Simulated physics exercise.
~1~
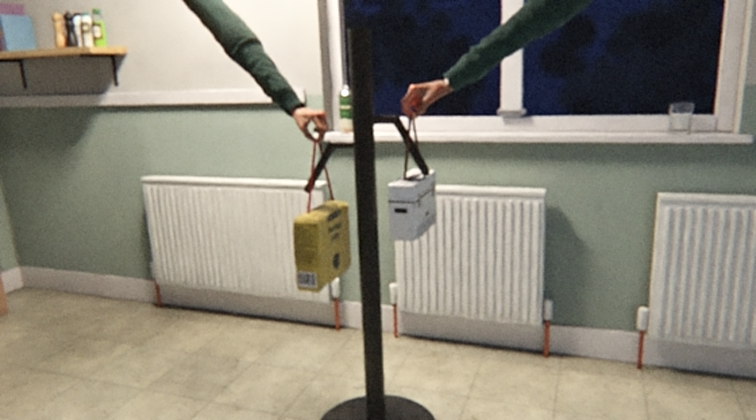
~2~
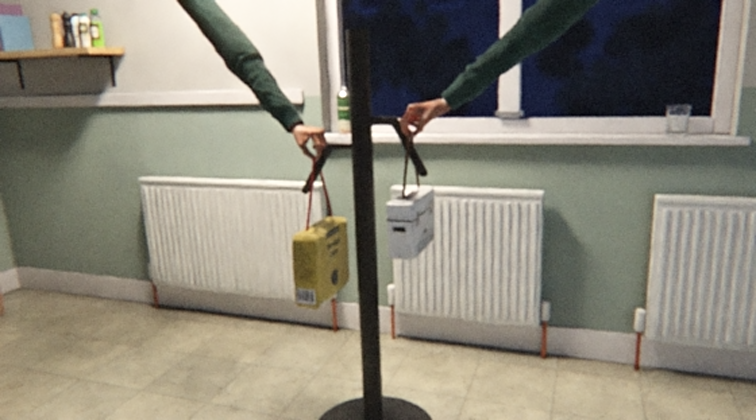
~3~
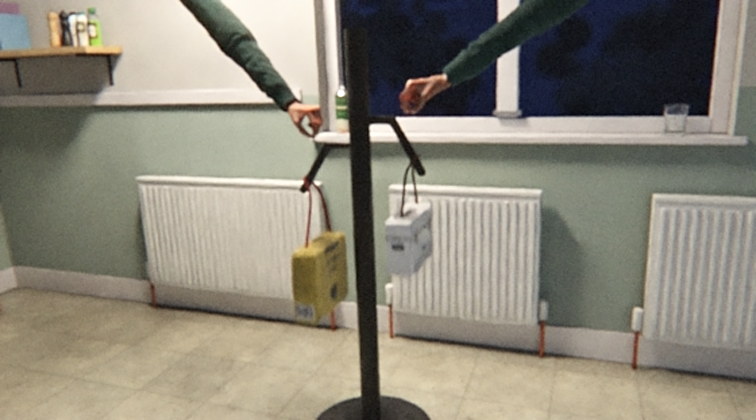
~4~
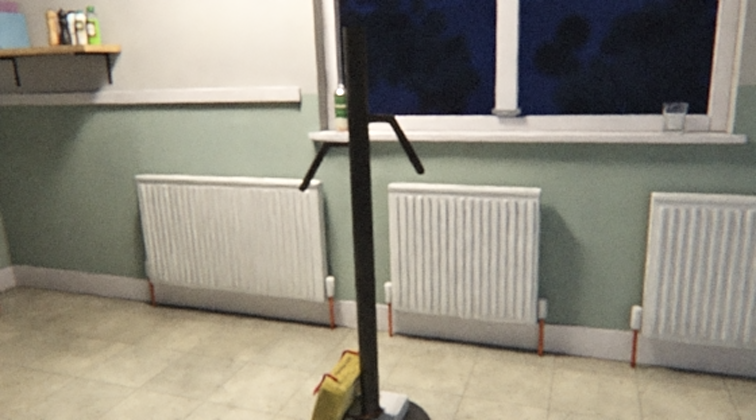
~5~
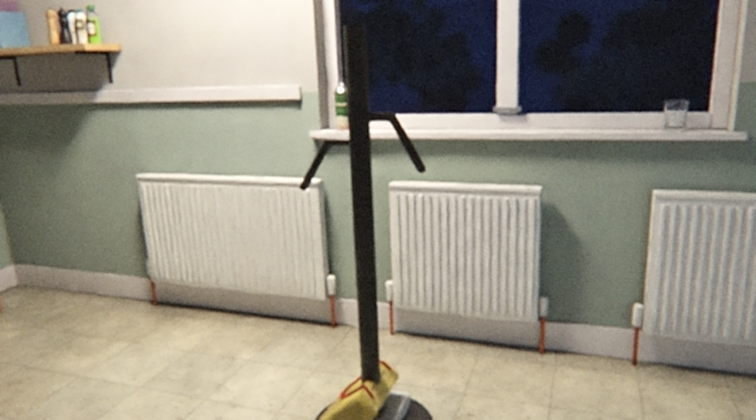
Two hands in green sleeves lower a yellow bag and a white case by their loops, one on each side of a black upright stand with two downward-sloping pegs. The view faces a pale green wall with white radiators beneath a dark window, and a small shelf of bottles sits at the upper left. The yellow bag hangs at the left peg and the white case at the right as both sink lower. The hands let go and draw back. Both objects drop to the floor, the white case on its side and the yellow bag leaning by the stand's base, leaving the pegs empty.
